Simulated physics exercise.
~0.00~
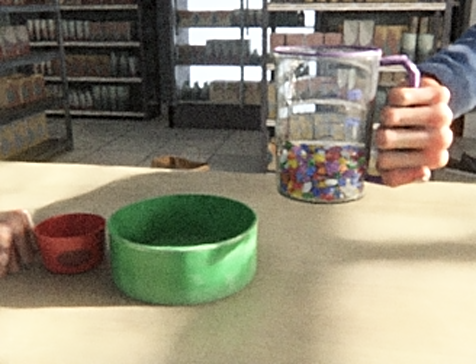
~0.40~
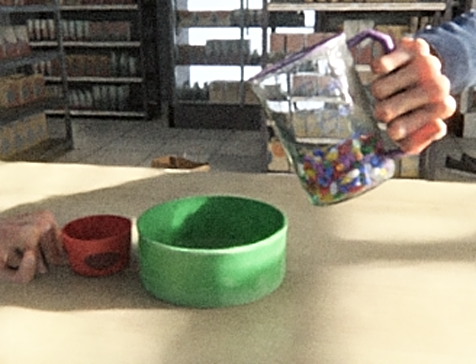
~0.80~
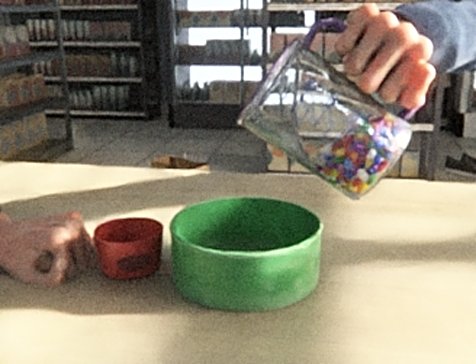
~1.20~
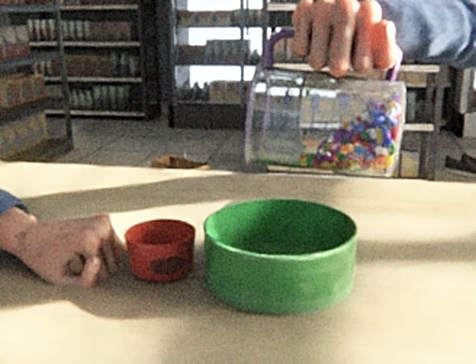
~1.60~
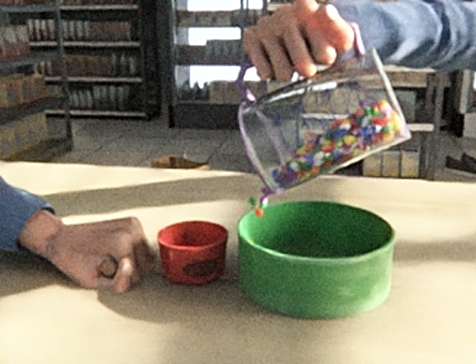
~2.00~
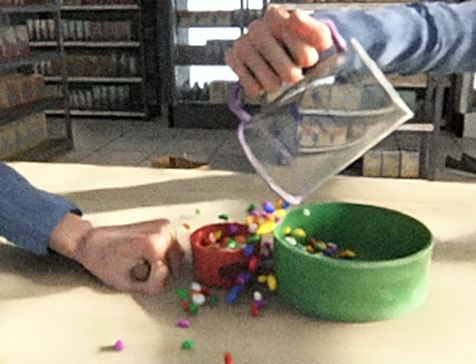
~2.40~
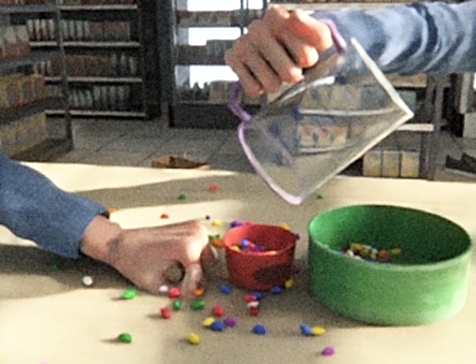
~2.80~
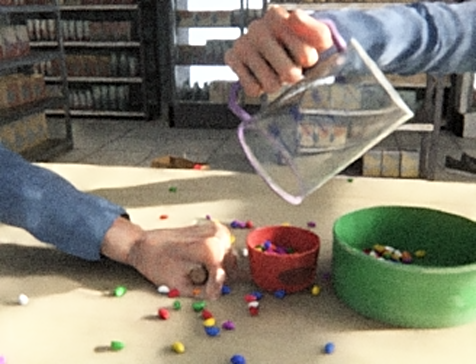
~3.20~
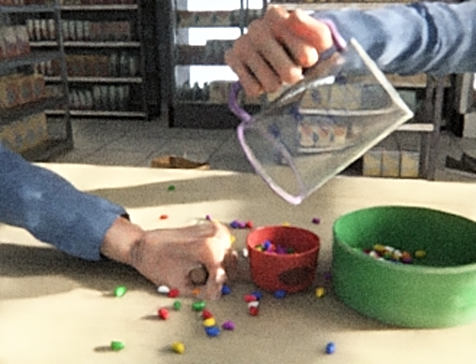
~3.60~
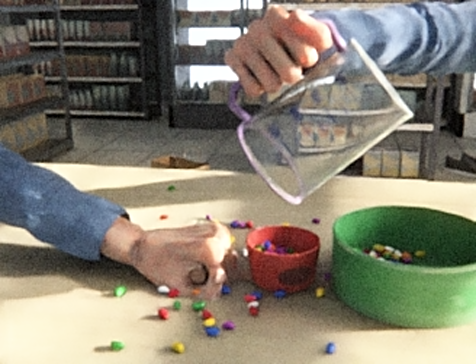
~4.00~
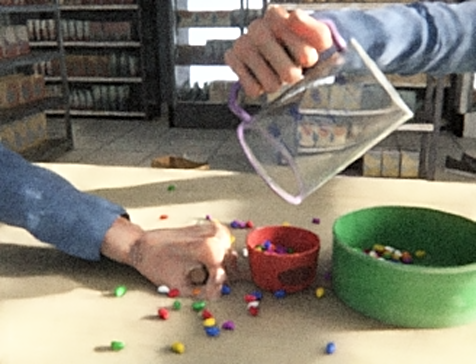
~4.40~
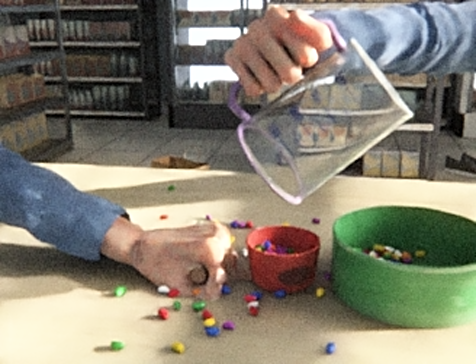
On a table, a hand tips jelly beans from a jug over moving containers, spilling some.
